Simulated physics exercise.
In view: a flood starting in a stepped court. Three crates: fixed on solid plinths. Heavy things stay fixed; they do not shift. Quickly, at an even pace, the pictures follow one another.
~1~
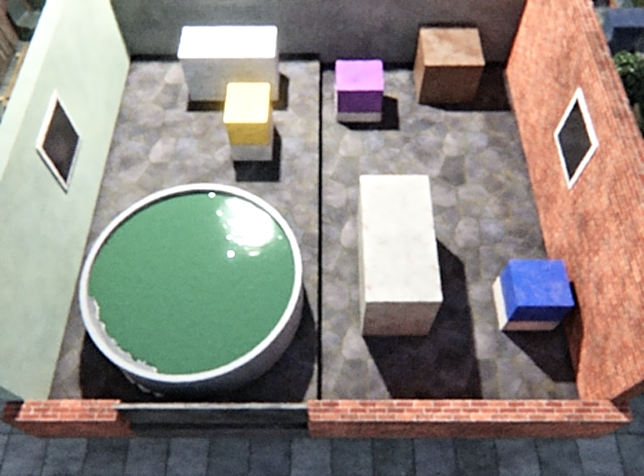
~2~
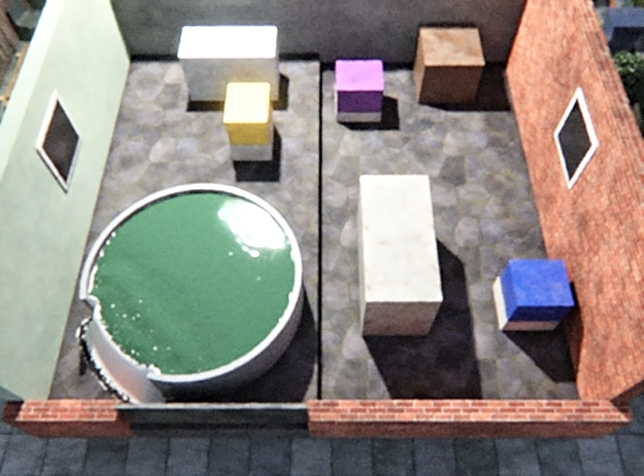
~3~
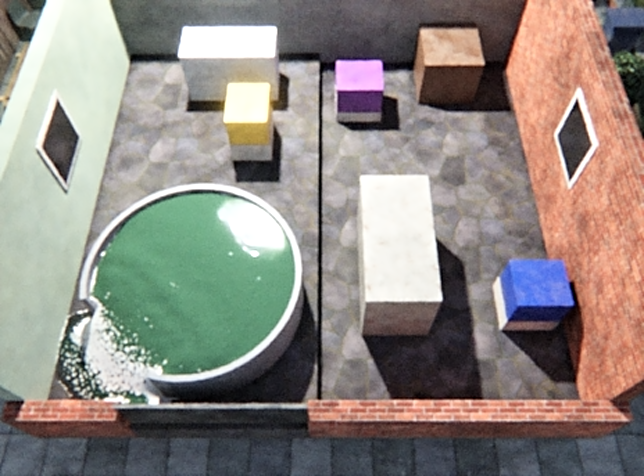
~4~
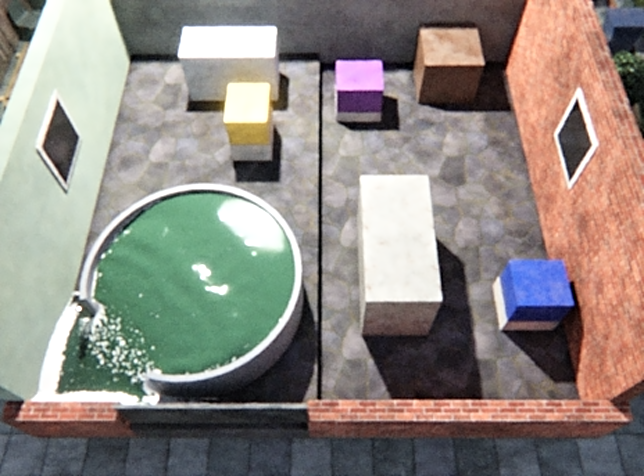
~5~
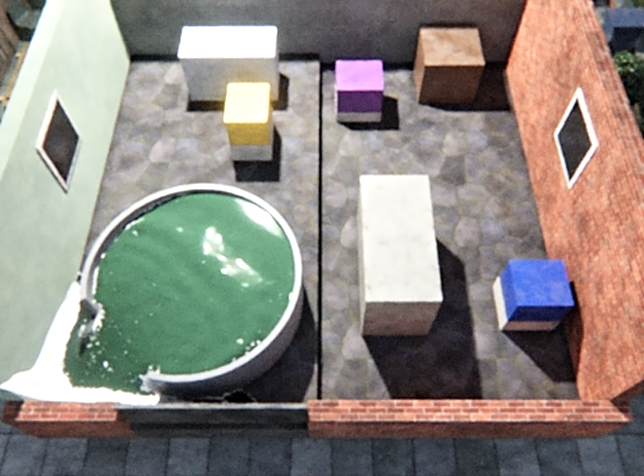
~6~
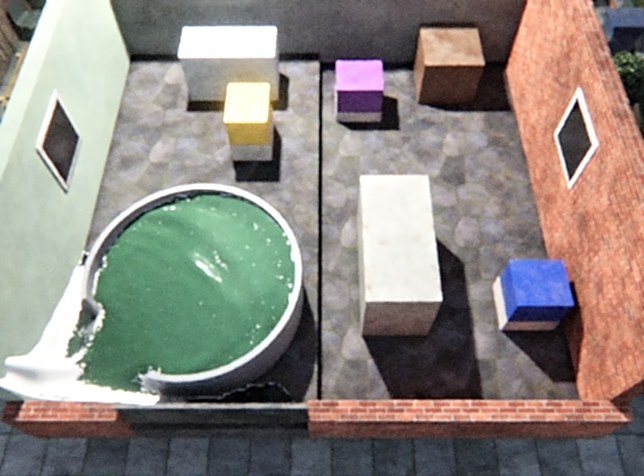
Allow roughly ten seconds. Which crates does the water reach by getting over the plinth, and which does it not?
Yellow crate: Safe, blue crate: Safe, purple crate: Safe.
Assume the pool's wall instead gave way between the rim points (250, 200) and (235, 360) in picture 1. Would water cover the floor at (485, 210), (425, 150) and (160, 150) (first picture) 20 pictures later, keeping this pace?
Sodden, then sodden, then spared.
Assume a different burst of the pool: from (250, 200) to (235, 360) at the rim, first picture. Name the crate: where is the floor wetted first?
That would be the crate marked yellow.
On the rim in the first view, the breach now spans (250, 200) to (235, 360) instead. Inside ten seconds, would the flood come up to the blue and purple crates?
Result: Blue crate reached, purple crate reached.
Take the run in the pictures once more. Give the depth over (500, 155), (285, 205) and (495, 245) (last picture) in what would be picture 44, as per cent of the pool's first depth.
Going in order, roughly 2, 0 and 2 %.
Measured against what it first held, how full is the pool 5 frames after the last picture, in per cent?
Some 74 per cent.
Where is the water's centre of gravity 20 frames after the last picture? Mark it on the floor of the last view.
The water's middle lies around (199, 276).
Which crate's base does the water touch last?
I'd pick the one in purple.
A moment on, water covers 15 % of the floor; the yellow crate not reached, the blue crate not reached, the purple crate not reached.
Next, water covers 30 % of the floor; the yellow crate not reached, the blue crate not reached, the purple crate not reached.
Then, water covers 50 % of the floor; the yellow crate water round its plinth, the blue crate water round its plinth, the purple crate water round its plinth.
Later, water covers 80 % of the floor; the yellow crate water round its plinth, the blue crate water round its plinth, the purple crate water round its plinth.
In the end, water covers 95 % of the floor; the yellow crate stayed above the water, the blue crate stayed above the water, the purple crate stayed above the water.
